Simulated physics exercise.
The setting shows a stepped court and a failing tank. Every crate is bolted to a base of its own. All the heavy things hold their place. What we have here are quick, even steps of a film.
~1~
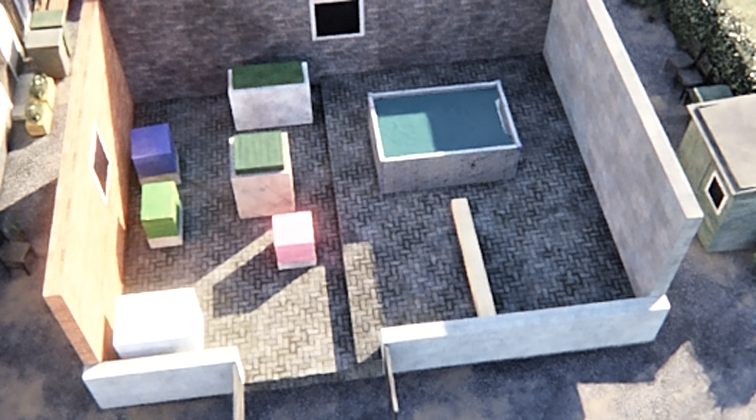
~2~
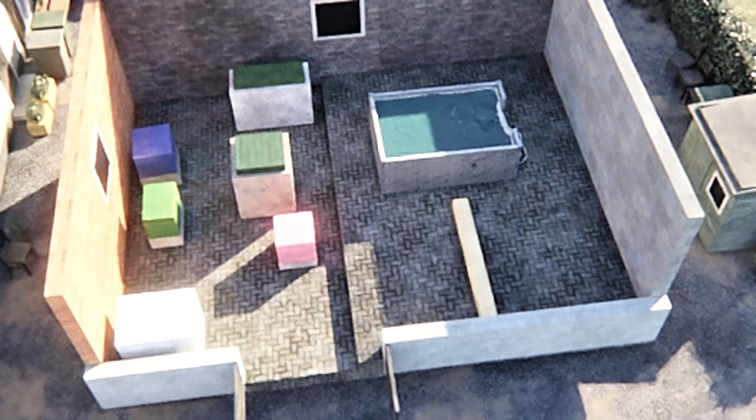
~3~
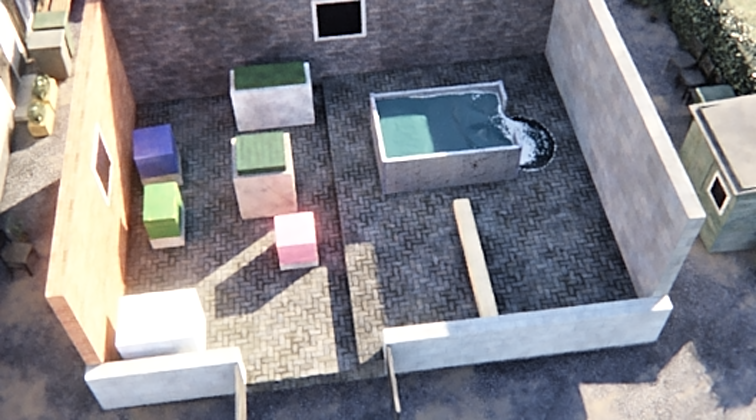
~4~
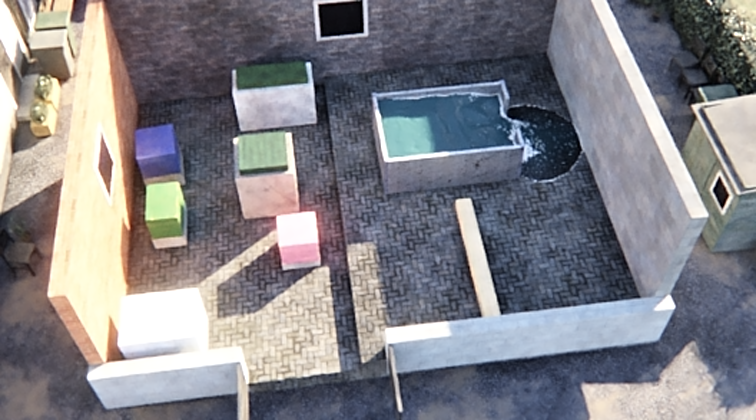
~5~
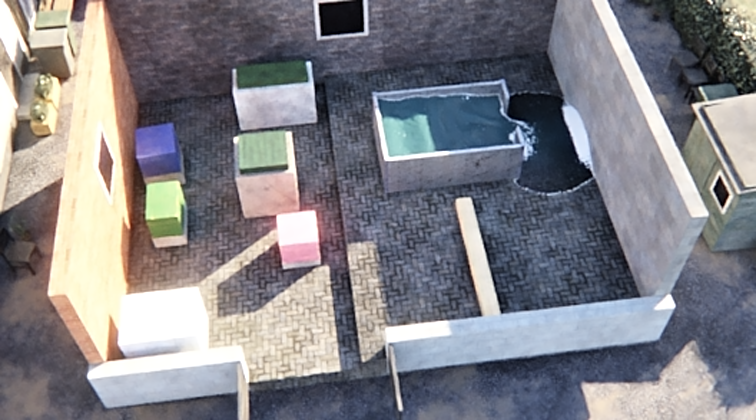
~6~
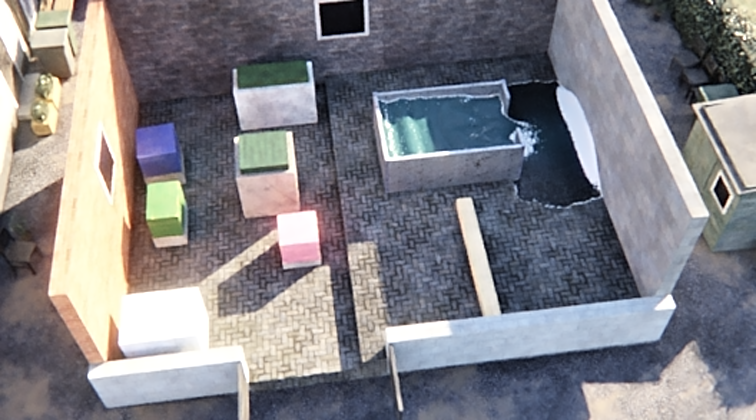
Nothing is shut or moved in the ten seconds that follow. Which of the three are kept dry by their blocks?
In order: The blue crate is missed by the water, the green crate is missed by the water, the pink crate is missed by the water.
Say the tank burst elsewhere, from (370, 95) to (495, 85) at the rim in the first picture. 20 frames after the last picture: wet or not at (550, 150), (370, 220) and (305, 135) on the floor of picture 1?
Read off point by point, the answer is soaking, not soaked, soaking.
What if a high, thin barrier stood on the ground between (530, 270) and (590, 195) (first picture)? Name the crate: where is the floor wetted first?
It's the pink crate.
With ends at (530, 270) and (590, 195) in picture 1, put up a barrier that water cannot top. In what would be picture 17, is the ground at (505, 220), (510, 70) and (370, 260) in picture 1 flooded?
Outcome by spot, in order - watered, watered, unwatered.
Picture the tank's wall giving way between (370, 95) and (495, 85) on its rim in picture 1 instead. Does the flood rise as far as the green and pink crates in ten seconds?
The green crate is not reached; the pink crate is reached.
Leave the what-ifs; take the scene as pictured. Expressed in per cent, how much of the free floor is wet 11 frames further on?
That comes to about 20 per cent.
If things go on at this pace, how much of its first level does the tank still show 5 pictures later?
Roughly 72 percent.
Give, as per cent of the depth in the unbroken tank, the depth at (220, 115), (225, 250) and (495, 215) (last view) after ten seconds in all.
Readings in order: Around 8, 4 and 12 %.
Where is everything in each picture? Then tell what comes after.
The first picture shows still water in the water tank at (442, 123).
In the second picture, the front is at a hidden place, out from the gap at (504, 136).
In the third picture, water pours out at (505, 137) and has run to (544, 131).
In the fourth picture, the front is at (574, 128), out from the gap at (507, 137).
In the fifth picture, the front is at (565, 103), out from the gap at (507, 136).
In the sixth picture, the front is at (555, 84), out from the gap at (508, 136).
A moment on, water covers 10 % of the floor; the blue crate not reached, the green crate not reached, the pink crate not reached.
Next, water covers 20 % of the floor; the blue crate not reached, the green crate not reached, the pink crate not reached.
Then, water covers 40 % of the floor; the blue crate not reached, the green crate not reached, the pink crate not reached.
Later, water covers 60 % of the floor; the blue crate water round its plinth, the green crate water round its plinth, the pink crate water round its plinth.
In the end, water covers 85 % of the floor; the blue crate stayed above the water, the green crate stayed above the water, the pink crate stayed above the water.
